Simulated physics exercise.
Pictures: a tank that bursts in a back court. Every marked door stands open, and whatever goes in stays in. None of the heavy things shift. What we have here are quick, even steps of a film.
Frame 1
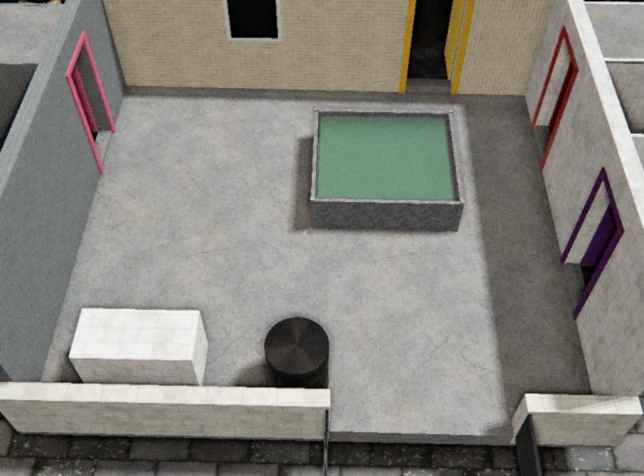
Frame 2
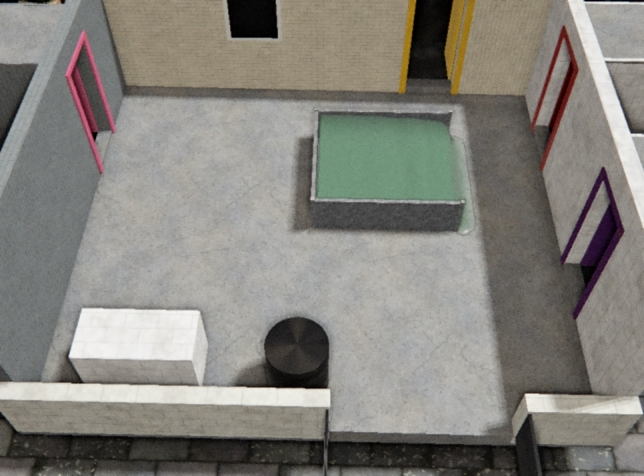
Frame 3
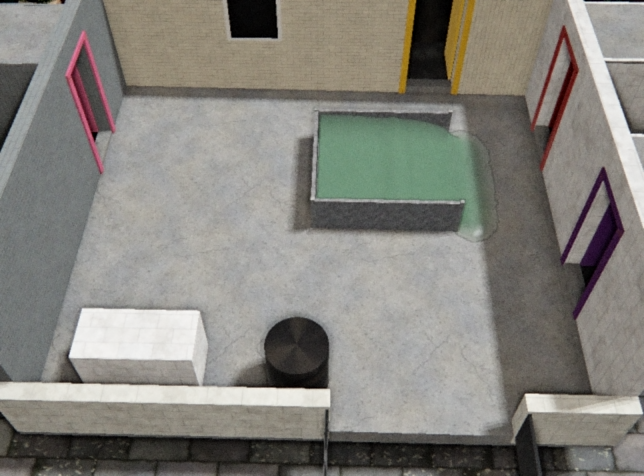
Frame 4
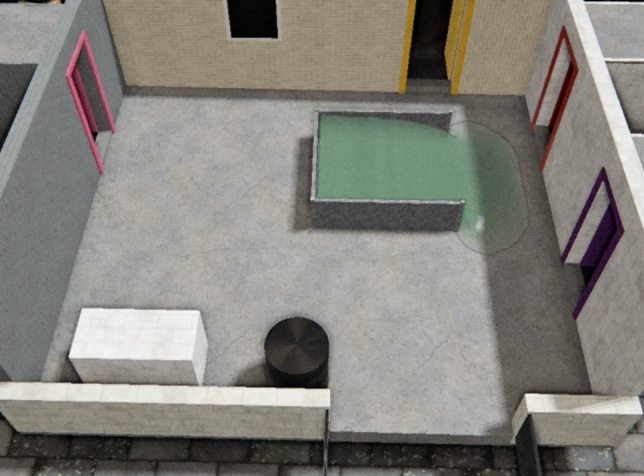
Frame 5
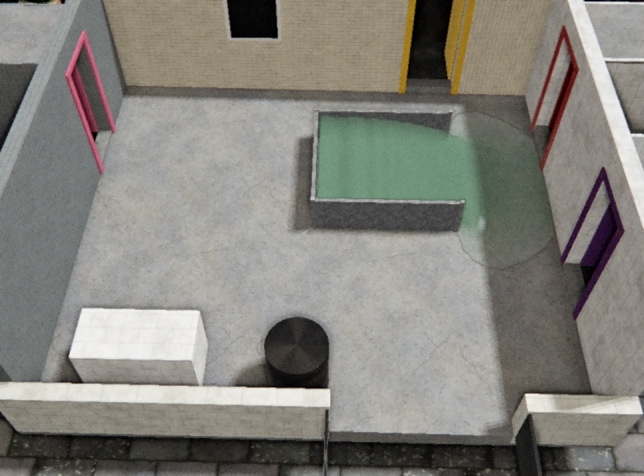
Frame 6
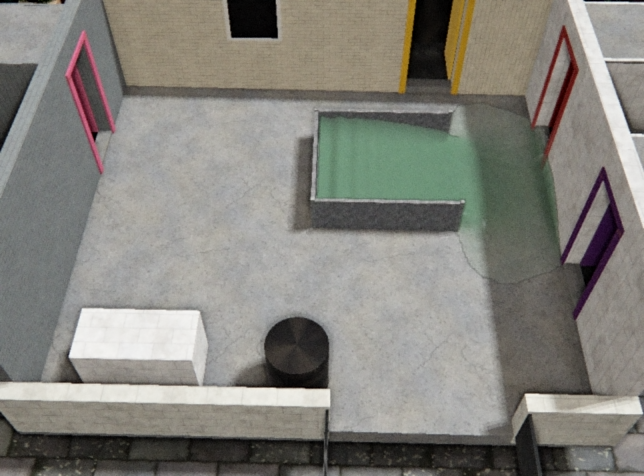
Green water pours through the open right side of a low grey tank in a walled back court, seen from high above by a still camera. The court has a pink-framed opening at left, a yellow one at the back, red and purple ones at right, and a white block and dark cylinder near the front. Still at first, the water spreads rightward in a widening, thinning sheet across the shaded floor to the right wall.
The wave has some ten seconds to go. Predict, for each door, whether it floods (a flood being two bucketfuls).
Prediction: The red door floods; the purple door floods; the pink door stays unflooded; the yellow door stays unflooded.
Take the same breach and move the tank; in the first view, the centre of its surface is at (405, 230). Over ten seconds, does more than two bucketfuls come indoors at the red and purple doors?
Looking at it, red comes in under and purple breaks the limit.
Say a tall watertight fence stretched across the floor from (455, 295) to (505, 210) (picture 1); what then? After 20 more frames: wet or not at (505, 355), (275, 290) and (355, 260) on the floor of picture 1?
Results in order: Swamped / swamped / swamped.
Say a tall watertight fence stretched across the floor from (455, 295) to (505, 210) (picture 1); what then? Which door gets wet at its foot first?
First comes the one in red.
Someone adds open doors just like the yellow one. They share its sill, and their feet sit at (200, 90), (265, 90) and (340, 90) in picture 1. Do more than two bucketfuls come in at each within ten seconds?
Each in turn, the new doors: Remains within bounds, remains within bounds, remains within bounds.
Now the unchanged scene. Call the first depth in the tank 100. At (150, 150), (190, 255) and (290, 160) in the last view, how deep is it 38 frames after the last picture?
About 4, 0 and 0 percent, in that order.
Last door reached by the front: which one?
The door marked pink.
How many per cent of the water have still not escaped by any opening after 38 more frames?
78 %.
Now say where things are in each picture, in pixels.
In the first picture, still water in the tank at (385, 157).
In the second picture, water pours out at (450, 173) and has run to a hidden place.
In the third picture, the front is at (467, 136), out from the gap at (450, 175).
In the fourth picture, the front is at (469, 124), out from the gap at (450, 176).
In the fifth picture, water pours out at (450, 177) and has run to (518, 132).
In the sixth picture, the front is at (529, 122), out from the gap at (450, 176).
A moment on, water covers 15 % of the floor; the red door over two buckets in, the purple door wet at the sill, nothing in, the pink door not reached, the yellow door not reached.
Next, water covers 20 % of the floor; the red door far over two buckets in, the purple door under two buckets in, the pink door not reached, the yellow door not reached.
Then, water covers 40 % of the floor; the red door far over two buckets in, the purple door over two buckets in, the pink door not reached, the yellow door wet at the sill, nothing in.
Later, water covers 60 % of the floor; the red door far over two buckets in, the purple door over two buckets in, the pink door wet at the sill, nothing in, the yellow door wet at the sill, nothing in.
In the end, water covers 90 % of the floor; the red door far over two buckets in, the purple door over two buckets in, the pink door under two buckets in, the yellow door wet at the sill, nothing in.
